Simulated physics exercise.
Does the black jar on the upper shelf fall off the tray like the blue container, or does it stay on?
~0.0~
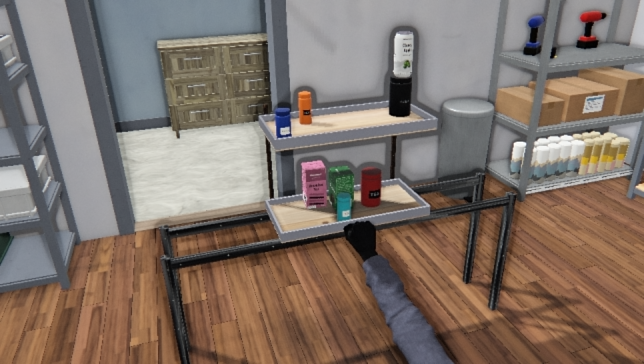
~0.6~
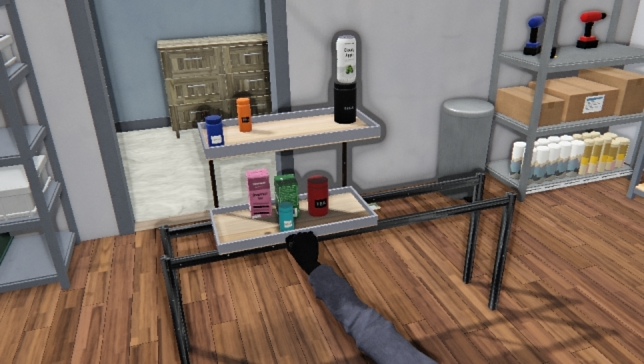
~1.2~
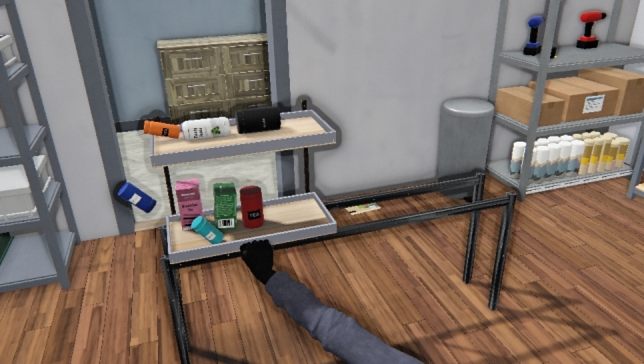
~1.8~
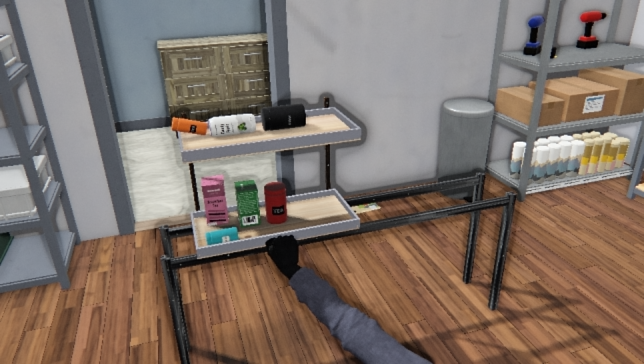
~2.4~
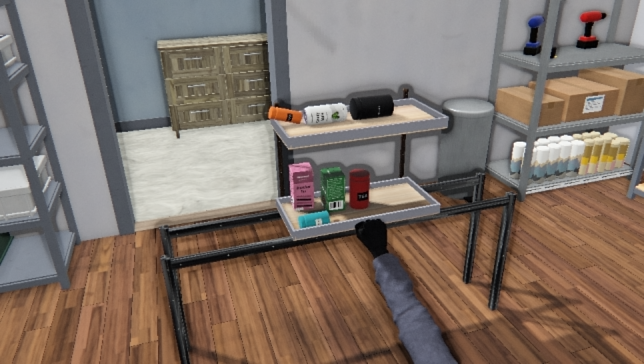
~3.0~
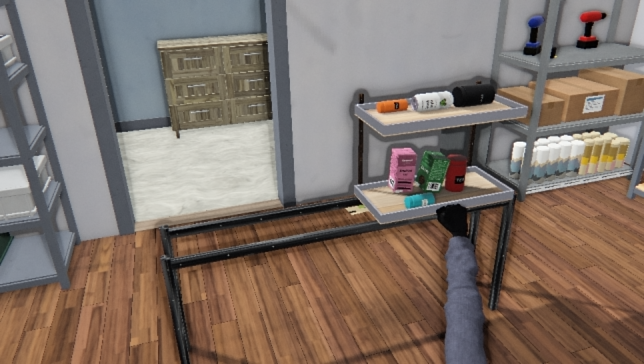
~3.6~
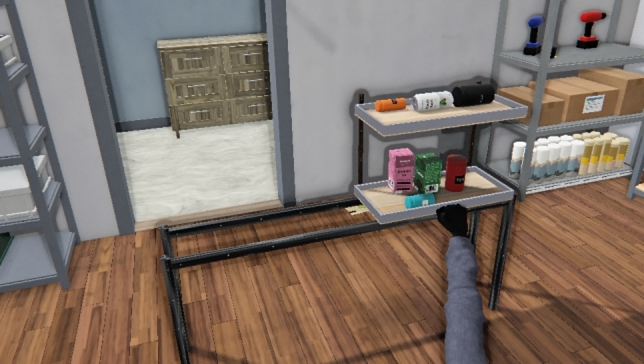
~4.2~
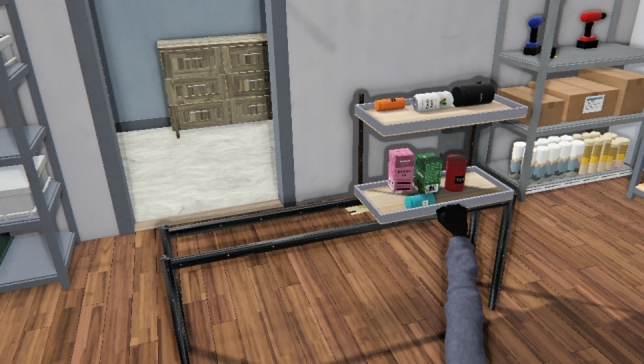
The black jar stays on the tray, lying on its side on the upper shelf, while the blue container drops off.
